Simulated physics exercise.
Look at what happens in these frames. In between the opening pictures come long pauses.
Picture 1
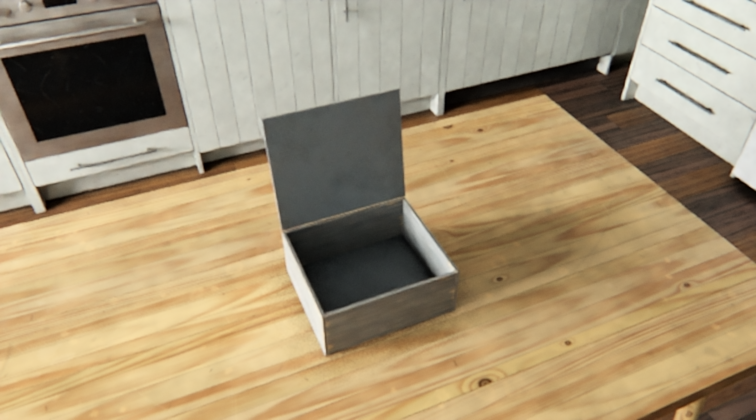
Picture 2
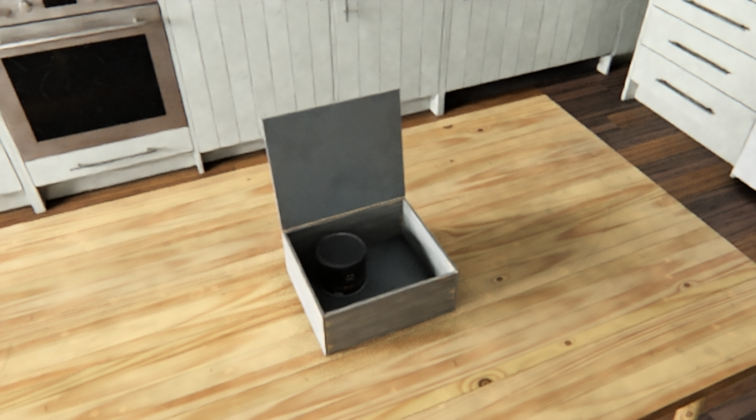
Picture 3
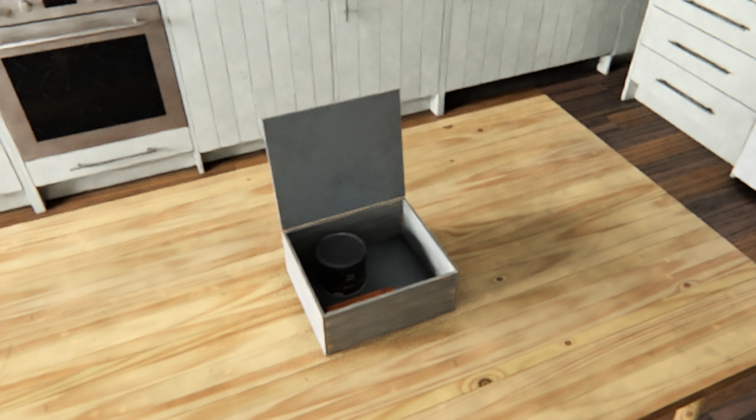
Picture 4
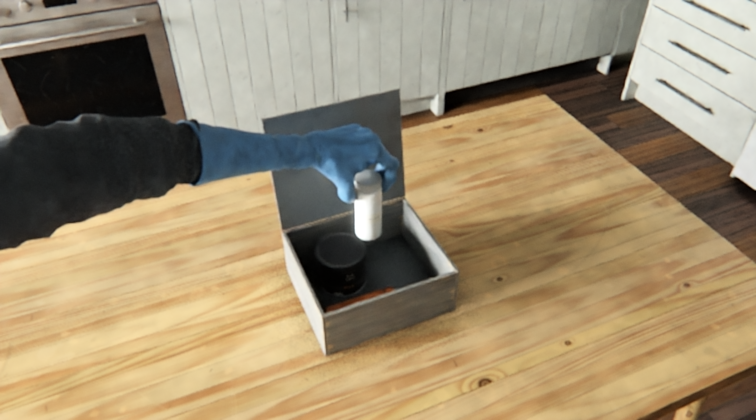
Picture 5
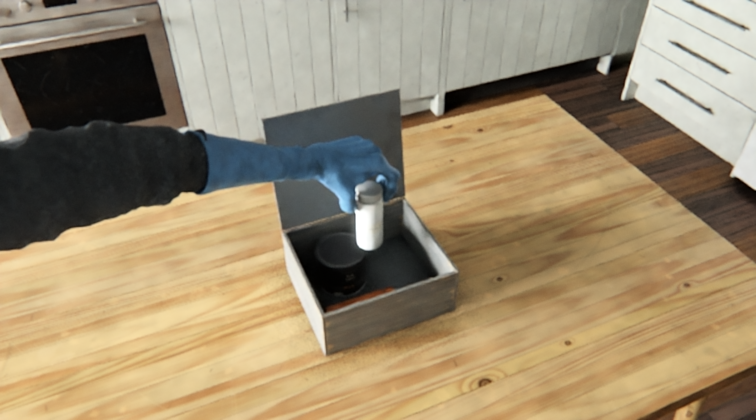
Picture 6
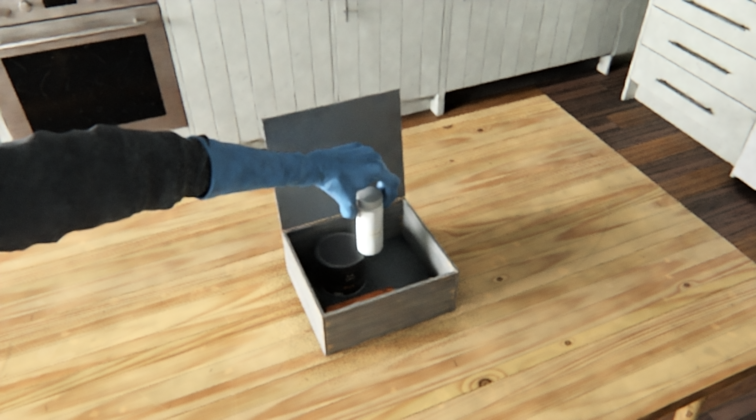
Blue-gloved hand lowering a white shaker into an open gray box already holding a dark round container on a wooden table.
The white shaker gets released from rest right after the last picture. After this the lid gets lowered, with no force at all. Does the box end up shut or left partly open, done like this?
It ends up shut.
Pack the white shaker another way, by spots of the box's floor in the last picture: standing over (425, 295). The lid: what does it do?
Then the box lid hangs open.
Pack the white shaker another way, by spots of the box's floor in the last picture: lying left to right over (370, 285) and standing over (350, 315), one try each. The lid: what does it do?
Case one: Lid down; case two: Lid down.
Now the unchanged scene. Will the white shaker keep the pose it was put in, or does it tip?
Looking at the last picture, it sits at an angle.
Then, 0.70 s past the last view, white shaker rocked 41° from its first pose near (397, 267).
Then, 1.40 s past the last view, lid 73° above the rim; white shaker on its side near (421, 279).
Then, 1.90 s past the last view, lid 27° above the rim; white shaker on its side near (421, 279).
Finally, lid shut; down or leaning hard in the box, white shaker; the other 2 still in place. Final places as the last picture's camera would see them, white shaker near (421, 279).
